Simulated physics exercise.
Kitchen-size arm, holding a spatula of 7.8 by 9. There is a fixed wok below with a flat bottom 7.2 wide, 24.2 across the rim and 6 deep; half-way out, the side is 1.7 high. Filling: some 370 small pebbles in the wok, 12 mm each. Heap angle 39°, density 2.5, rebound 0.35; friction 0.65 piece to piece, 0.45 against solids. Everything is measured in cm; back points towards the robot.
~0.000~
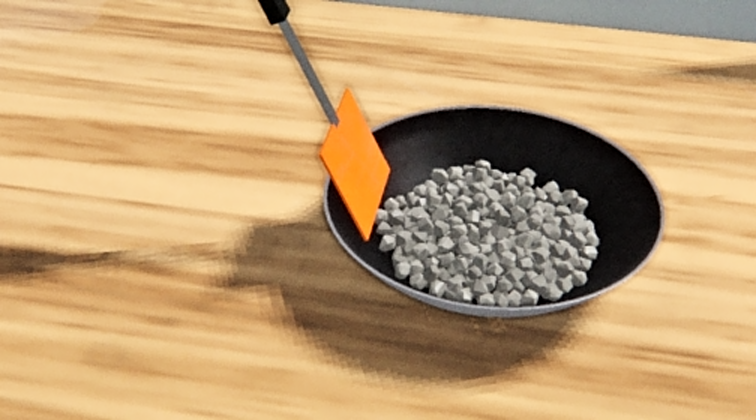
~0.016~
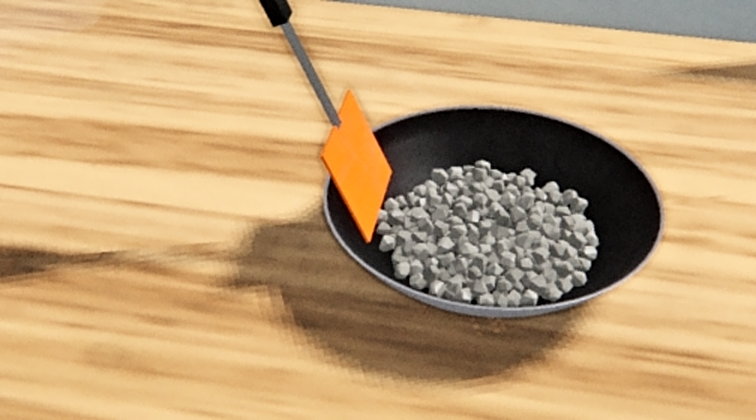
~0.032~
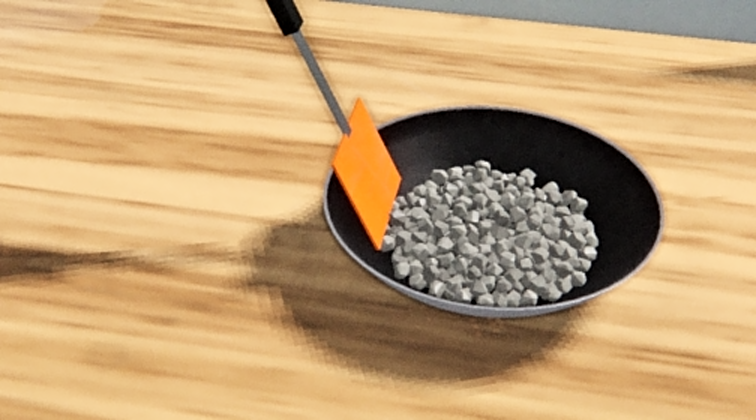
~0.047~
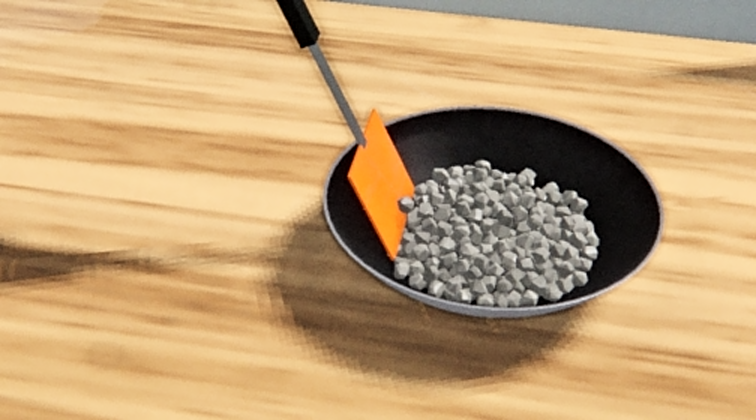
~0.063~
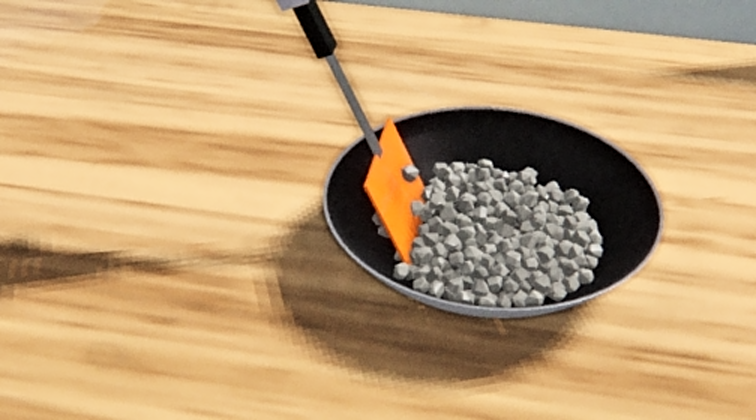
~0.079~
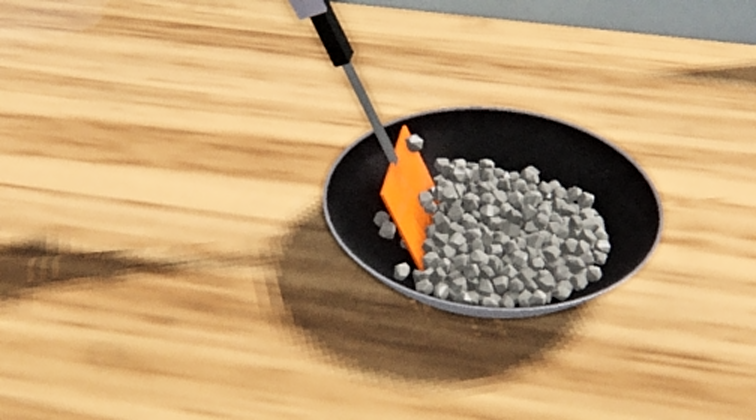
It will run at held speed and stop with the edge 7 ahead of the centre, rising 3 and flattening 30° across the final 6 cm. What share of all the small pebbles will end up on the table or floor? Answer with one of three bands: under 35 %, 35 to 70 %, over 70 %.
35 to 70 %.
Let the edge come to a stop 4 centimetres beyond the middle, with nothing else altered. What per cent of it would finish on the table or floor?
Then about 5 per cent.
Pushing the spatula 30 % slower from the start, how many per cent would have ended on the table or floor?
About 20 per cent.
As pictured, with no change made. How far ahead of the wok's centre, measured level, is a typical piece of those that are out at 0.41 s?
Roughly 18 centimetres ahead.
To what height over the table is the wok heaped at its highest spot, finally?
It reaches about 7.0 cm.
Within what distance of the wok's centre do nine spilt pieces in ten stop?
I reckon it's some 30 centimetres.
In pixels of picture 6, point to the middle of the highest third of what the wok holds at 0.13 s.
Near (568, 221).
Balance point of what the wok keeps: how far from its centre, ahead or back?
The balance point lies close to 4.0 cm ahead.
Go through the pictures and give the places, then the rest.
In the first picture, spatula top edge at (334, 120), sloping 65°; upper third of the load around (483, 224), from x 380 to 590, top at y 165; 374 in the wok.
In the second picture, spatula top edge at (336, 122), sloping 65°; upper third of the load around (483, 224), from x 380 to 590, top at y 165.
In the third picture, spatula top edge at (346, 130), sloping 65°; upper third of the load around (482, 225), from x 380 to 590, top at y 165.
In the fourth picture, spatula top edge at (362, 141), sloping 65°; upper third of the load around (484, 224), from x 380 to 590, top at y 165.
In the fifth picture, spatula top edge at (378, 151), sloping 65°; upper third of the load around (492, 223), from x 380 to 595, top at y 165.
In the sixth picture, spatula top edge at (393, 158), sloping 65°; upper third of the load around (501, 223), from x 385 to 600, top at y 145; 374 in the wok.
By 0.13 s, sloping 65°, highest piece 17 above the table; 373 in the wok, 1 on the blade or in flight.
By 0.18 s, sloping 52°, highest piece 21 above the table; 367 in the wok, 7 on the blade or in flight.
By 0.41 s, sloping 35°, highest piece 9 above the table; 205 in the wok, 131 on the table or floor, 38 on the blade or in flight.
By 1.46 s, sloping 35°, highest piece 7 above the table; 204 in the wok, 170 on the table or floor.
Final count, 204 in the wok, 170 on the table or floor. That is 45 % on the table or floor.
